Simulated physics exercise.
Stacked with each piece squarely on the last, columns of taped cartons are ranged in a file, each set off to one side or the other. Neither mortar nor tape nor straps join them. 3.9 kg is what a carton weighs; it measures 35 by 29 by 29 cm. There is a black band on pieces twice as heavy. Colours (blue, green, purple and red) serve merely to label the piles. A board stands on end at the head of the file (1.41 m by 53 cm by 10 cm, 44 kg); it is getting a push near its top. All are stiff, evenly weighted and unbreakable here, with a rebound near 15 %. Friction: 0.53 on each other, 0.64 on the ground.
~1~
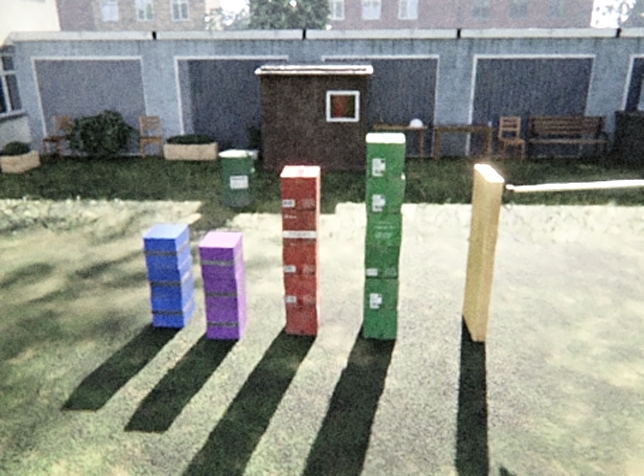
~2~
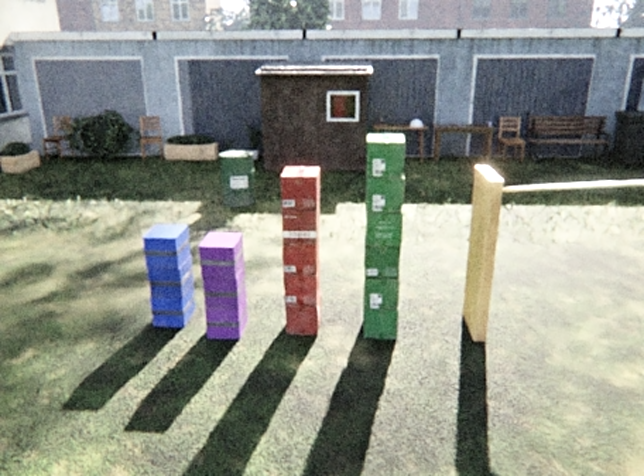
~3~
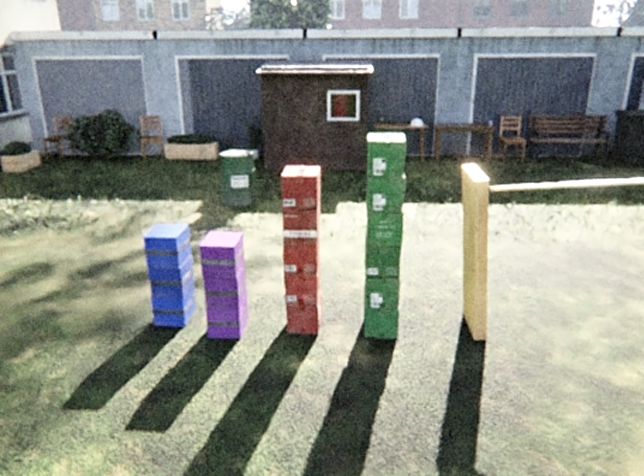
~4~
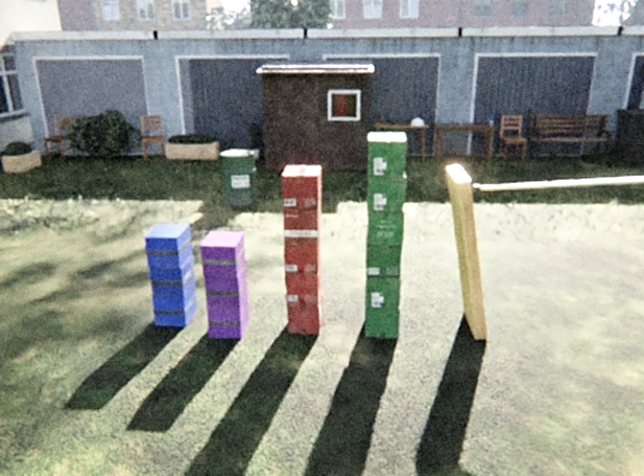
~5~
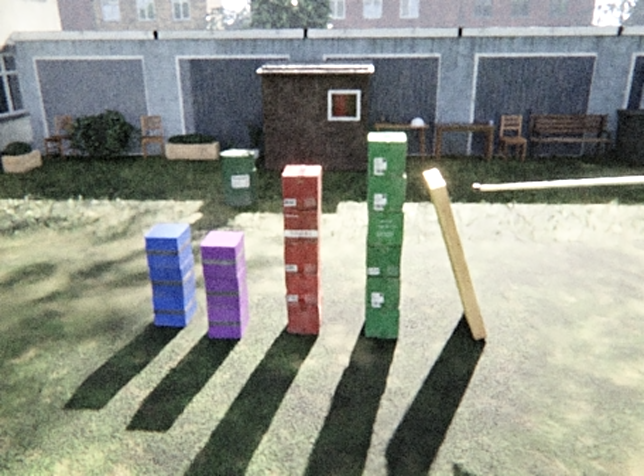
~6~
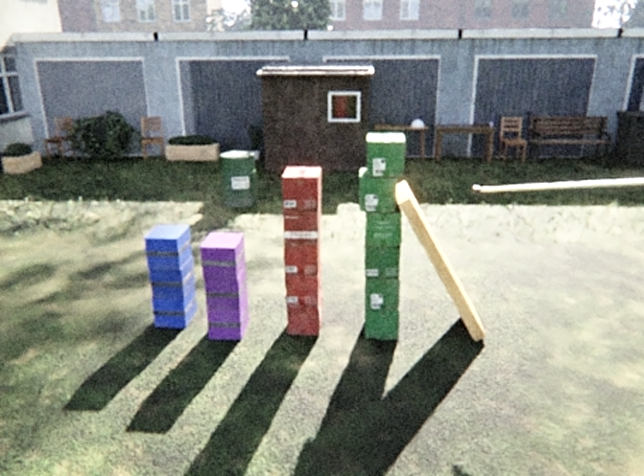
On a sunlit lawn, a pole pushes a wooden board leftward against the green stack.
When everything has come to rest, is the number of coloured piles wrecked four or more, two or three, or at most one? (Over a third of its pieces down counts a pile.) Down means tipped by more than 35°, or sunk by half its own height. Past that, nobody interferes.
Four or more.
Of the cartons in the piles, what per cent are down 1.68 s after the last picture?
95 %.
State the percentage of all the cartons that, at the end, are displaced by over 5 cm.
Shifted share: 100 %.
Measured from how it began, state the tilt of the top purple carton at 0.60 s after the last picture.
Near 0 degrees from where it started.
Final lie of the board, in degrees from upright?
It ends up leaning about 70 degrees from upright.
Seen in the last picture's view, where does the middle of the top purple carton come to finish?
It comes to rest around (78, 327) in the last view.
Then, 0.60 s after the last picture, board 65° from upright; 3 of the 17 cartons down; top green carton upside down; top red carton leaning 20°.
Then, 1.68 s after the last picture, board 71° from upright; 16 of the 17 cartons down; top red carton upside down; top blue carton leaning 67°, 39 cm lower.
At rest, board 71° from upright; 16 of the 17 cartons down; top red carton upside down; top purple carton upside down. Wrecked, blue, green, purple and red. As the last picture would show them, middles, top red carton near (18, 303), top purple carton near (78, 327).
